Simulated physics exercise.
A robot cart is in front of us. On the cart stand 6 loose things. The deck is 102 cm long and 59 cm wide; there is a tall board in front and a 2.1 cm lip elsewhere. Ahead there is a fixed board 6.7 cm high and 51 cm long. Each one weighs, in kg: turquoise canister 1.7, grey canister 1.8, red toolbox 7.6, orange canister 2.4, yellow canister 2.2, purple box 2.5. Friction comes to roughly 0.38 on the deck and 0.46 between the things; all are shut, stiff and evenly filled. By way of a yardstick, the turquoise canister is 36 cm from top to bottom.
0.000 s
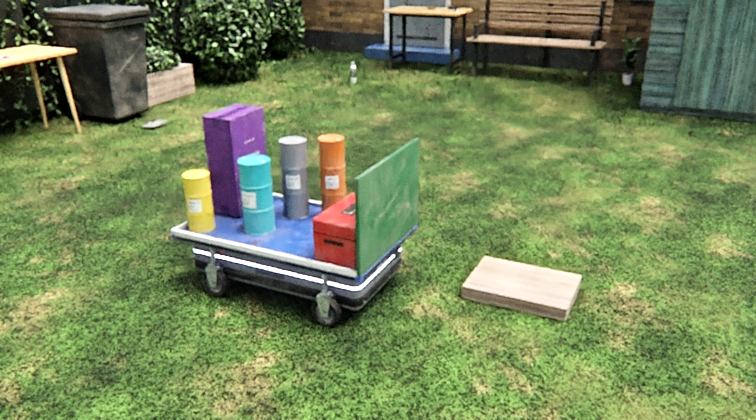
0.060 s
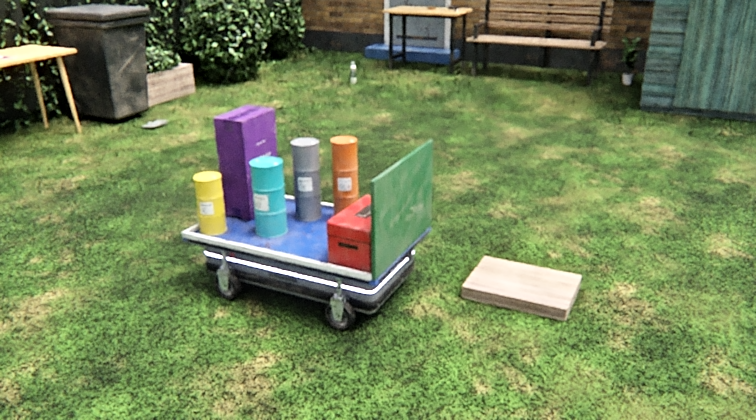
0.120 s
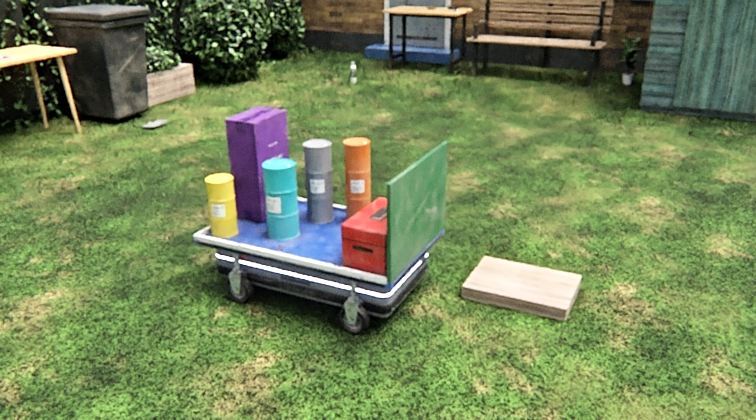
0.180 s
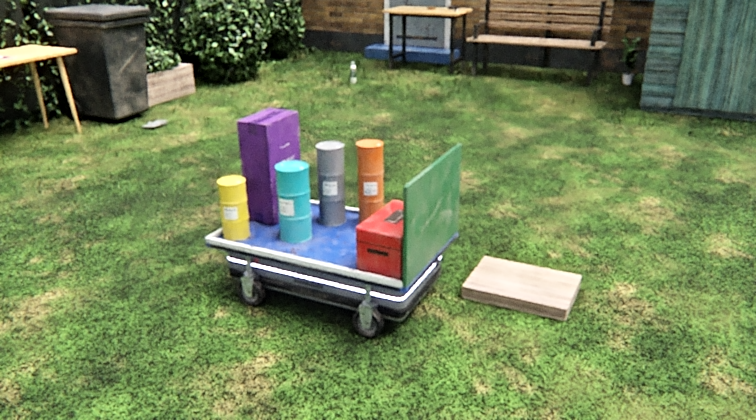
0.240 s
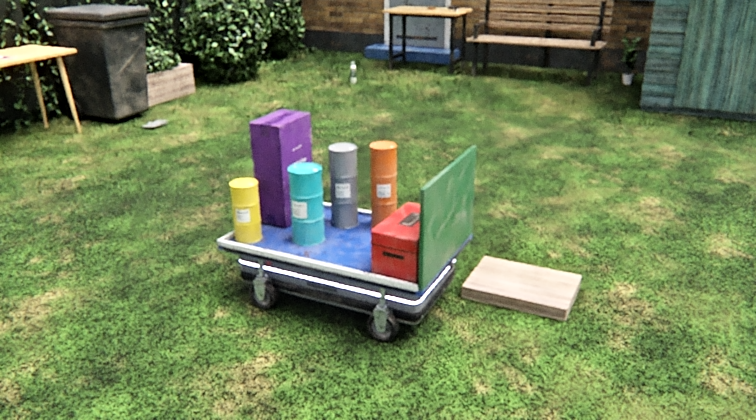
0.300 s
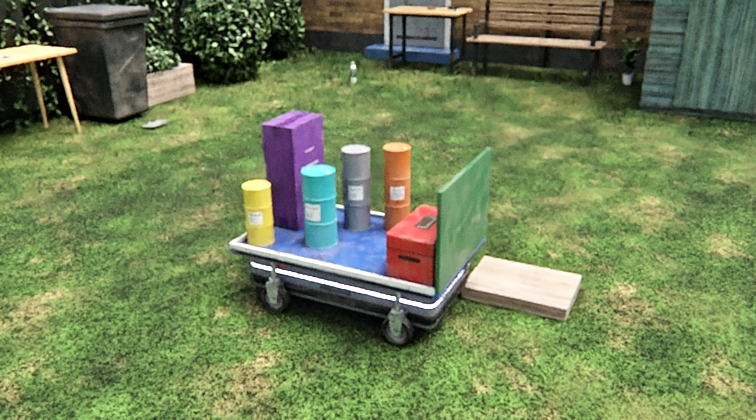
The video shows a wheeled cart carrying a purple box, a red toolbox and yellow, turquoise, grey and orange canisters moving slowly rightward across a lawn toward a flat wooden slab, its load staying upright on the deck.
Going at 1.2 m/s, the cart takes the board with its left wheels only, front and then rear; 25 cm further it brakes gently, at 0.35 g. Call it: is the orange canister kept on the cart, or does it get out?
Kept on the cart.
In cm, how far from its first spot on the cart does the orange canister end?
32 cm.
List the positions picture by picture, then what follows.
In the first frame, 0 cm covered; orange canister (333, 178); turquoise canister (257, 195).
In the second frame, 7 cm covered; red toolbox (368, 233); yellow canister (211, 204).
In the third frame, 14 cm covered; purple box (260, 164); turquoise canister (281, 199).
In the fourth frame, 22 cm covered; grey canister (331, 184); red toolbox (397, 238).
In the fifth frame, 29 cm covered; yellow canister (246, 211); purple box (284, 168).
In the sixth frame, 36 cm covered; orange canister (397, 189); turquoise canister (320, 207).
By 1.10 s, 132 cm covered; orange canister tilted 53° near (563, 238); grey canister tilted 29°; turquoise canister tilted 25°.
By 1.70 s, 201 cm covered; turquoise canister and yellow canister now off the cart; orange canister on its side; grey canister tilted 66°.
When it is over (3.9 s), off the cart, turquoise canister, yellow canister and purple box; lying over on the cart, grey canister and orange canister; the last one within 10 cm of the start.
